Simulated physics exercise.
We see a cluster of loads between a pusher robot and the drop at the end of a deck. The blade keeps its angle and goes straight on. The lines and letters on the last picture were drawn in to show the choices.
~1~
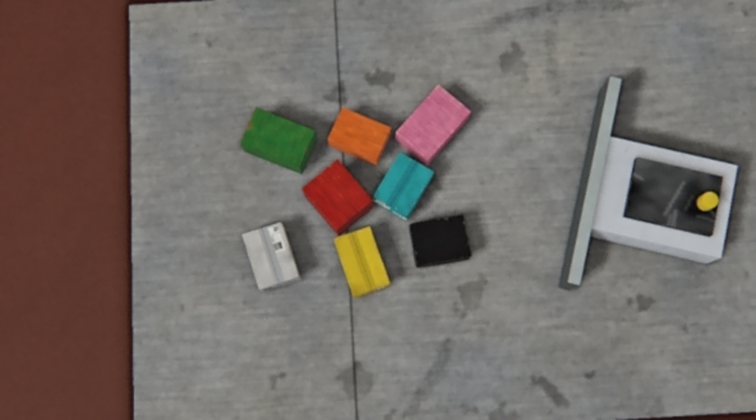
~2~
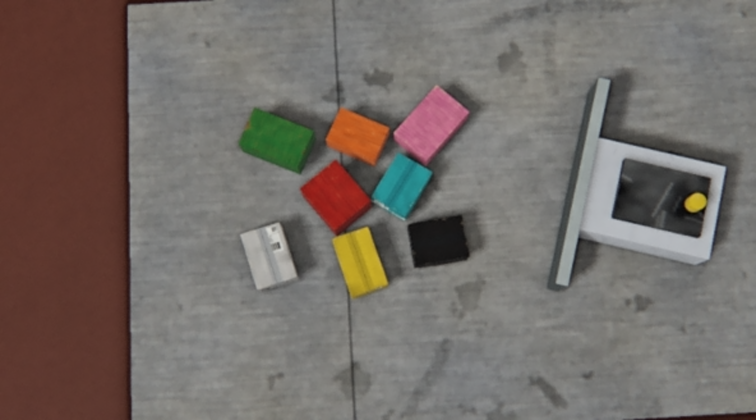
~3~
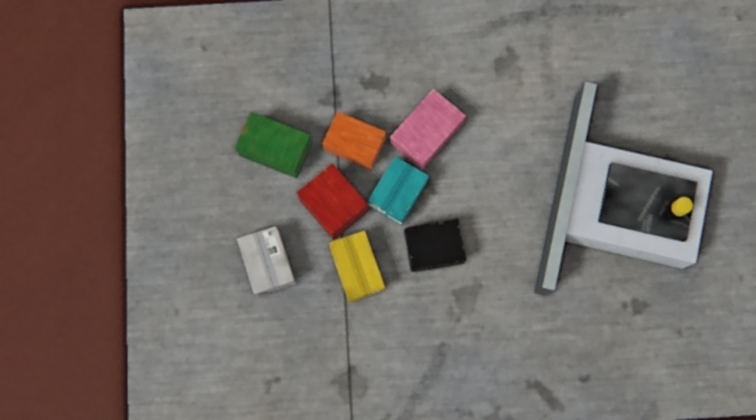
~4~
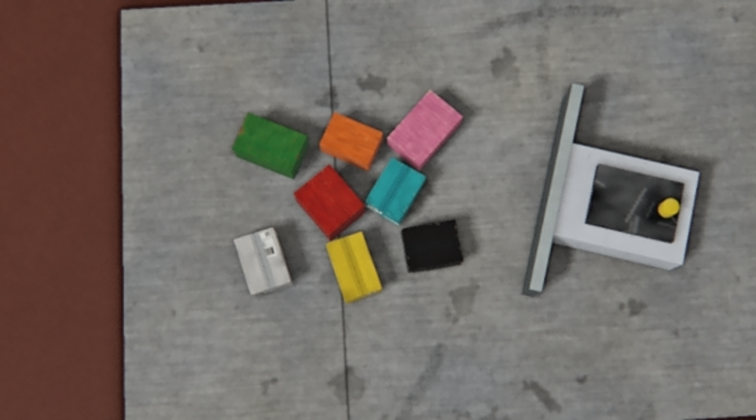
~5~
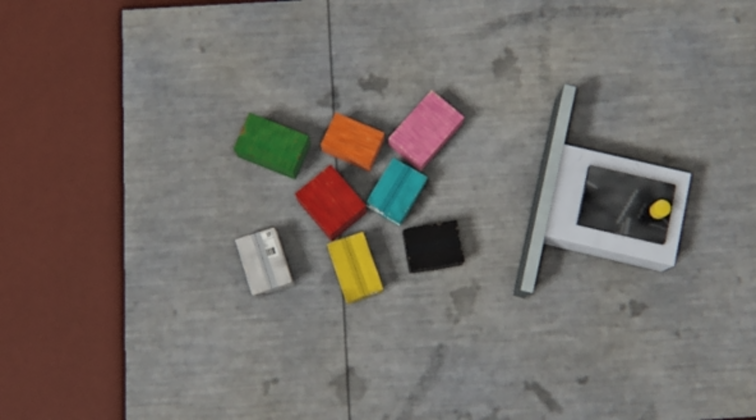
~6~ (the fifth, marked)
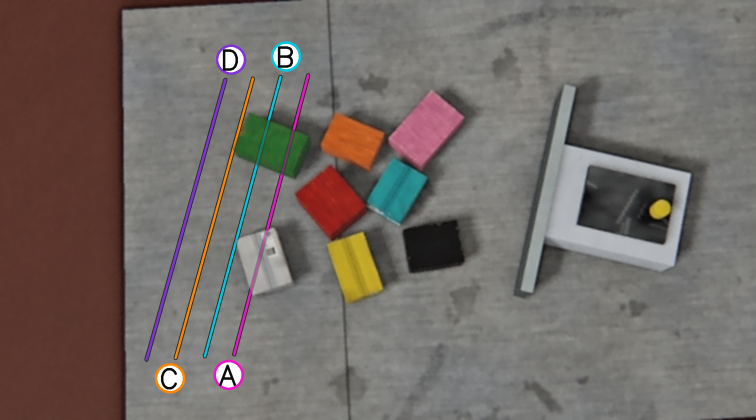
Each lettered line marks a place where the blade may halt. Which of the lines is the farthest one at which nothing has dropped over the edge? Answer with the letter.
It should halt at B.
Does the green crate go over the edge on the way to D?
By then, yes.
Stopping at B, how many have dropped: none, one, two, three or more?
In all, none.
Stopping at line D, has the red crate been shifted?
By then, yes.
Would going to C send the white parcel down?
Yes.
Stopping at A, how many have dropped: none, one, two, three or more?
By then, none.
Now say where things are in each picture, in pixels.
The first frame shows red crate (338, 199); green crate (280, 141); orange crate (360, 137).
The second frame shows robot (654, 196); black parcel (438, 242).
The third frame shows robot (641, 200); turquoise parcel (398, 191).
The fourth frame shows robot (628, 202); pink crate (425, 131).
The fifth frame shows robot (619, 203); green crate (273, 146); orange crate (353, 142); black parcel (433, 247).
On the marked copy, A at (272, 211); B at (244, 213); C at (215, 214); D at (187, 216).
Following B. Soon after the start, robot (509, 209); pink crate (415, 132); yellow box (342, 270).
Later, robot (399, 216); green crate (213, 131); white parcel (224, 266).
In the end, robot (312, 221); green crate (134, 125); white parcel (147, 254); nothing has fallen.
As for the rest, A is safe but short; C drops the green crate and white parcel; D drops the green crate and white parcel.
